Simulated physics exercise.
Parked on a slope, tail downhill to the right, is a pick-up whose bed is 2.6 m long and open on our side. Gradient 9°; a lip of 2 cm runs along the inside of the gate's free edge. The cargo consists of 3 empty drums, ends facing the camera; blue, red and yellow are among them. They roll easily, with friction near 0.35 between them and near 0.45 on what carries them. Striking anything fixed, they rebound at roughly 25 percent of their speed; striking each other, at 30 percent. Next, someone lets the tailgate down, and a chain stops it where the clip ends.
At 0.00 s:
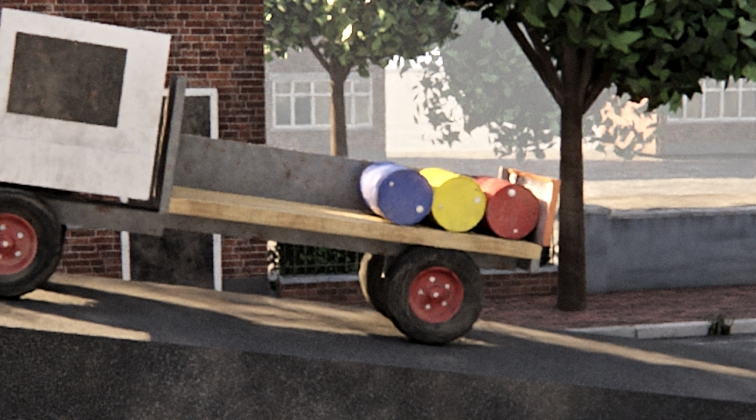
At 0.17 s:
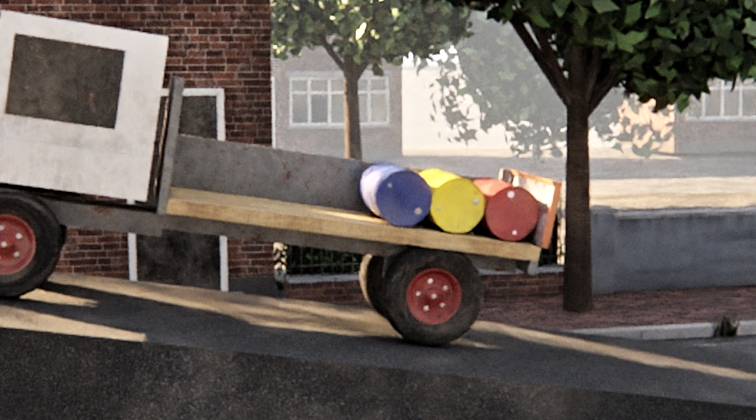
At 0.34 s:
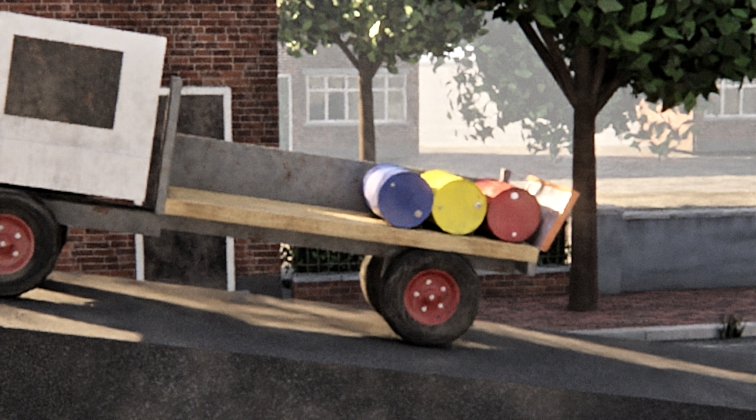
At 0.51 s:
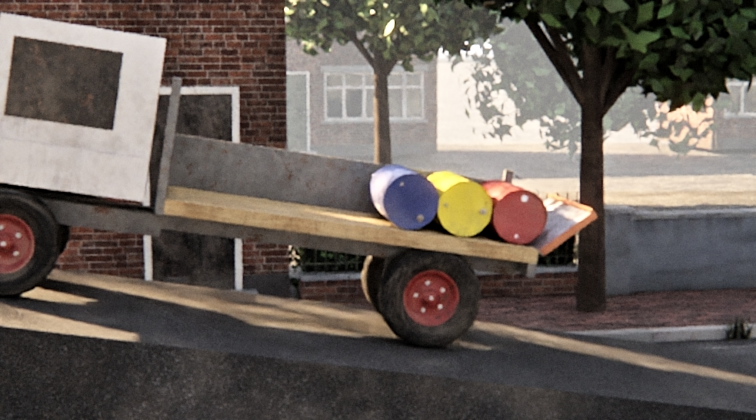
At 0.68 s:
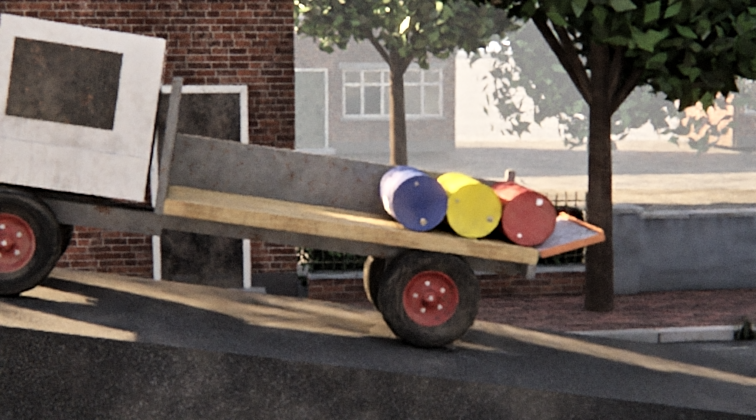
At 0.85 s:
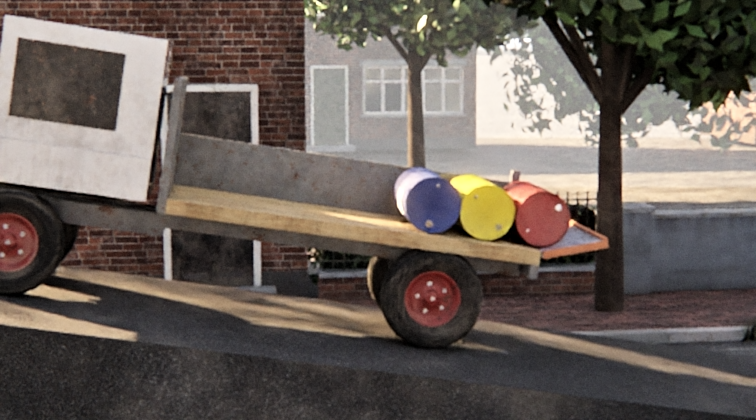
On a sloping street, a pick-up's tailgate swings down at the right while blue, yellow and red drums roll towards it.
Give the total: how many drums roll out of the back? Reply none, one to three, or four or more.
Reply: None.
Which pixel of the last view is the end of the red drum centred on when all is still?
In the last picture it sits near (583, 211).
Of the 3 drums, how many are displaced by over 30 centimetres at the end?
If you add them all up, you get 3.
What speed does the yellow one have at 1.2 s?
The speed is close to 0.4 m/s.
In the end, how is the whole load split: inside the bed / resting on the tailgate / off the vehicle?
The numbers run 2, 1, 0 in that sequence.
After 1.2 s, blue is on the bed, 65 cm short of the hinge, rolling right; red is on the gate, 15 cm past the hinge, rolling right; yellow is on the bed, 25 cm short of the hinge, rolling right; 0 of 3 are out.
After 1.5 s, blue is on the bed, 55 cm short of the hinge, rolling right; red is on the gate, 25 cm past the hinge, rolling right; yellow is on the bed, 15 cm short of the hinge, rolling right; 0 of 3 are out.
At rest (1.8 s), blue is on the bed, 50 cm short of the hinge; red is on the gate, 30 cm past the hinge; yellow is on the bed, 10 cm short of the hinge; 0 of 3 are out.
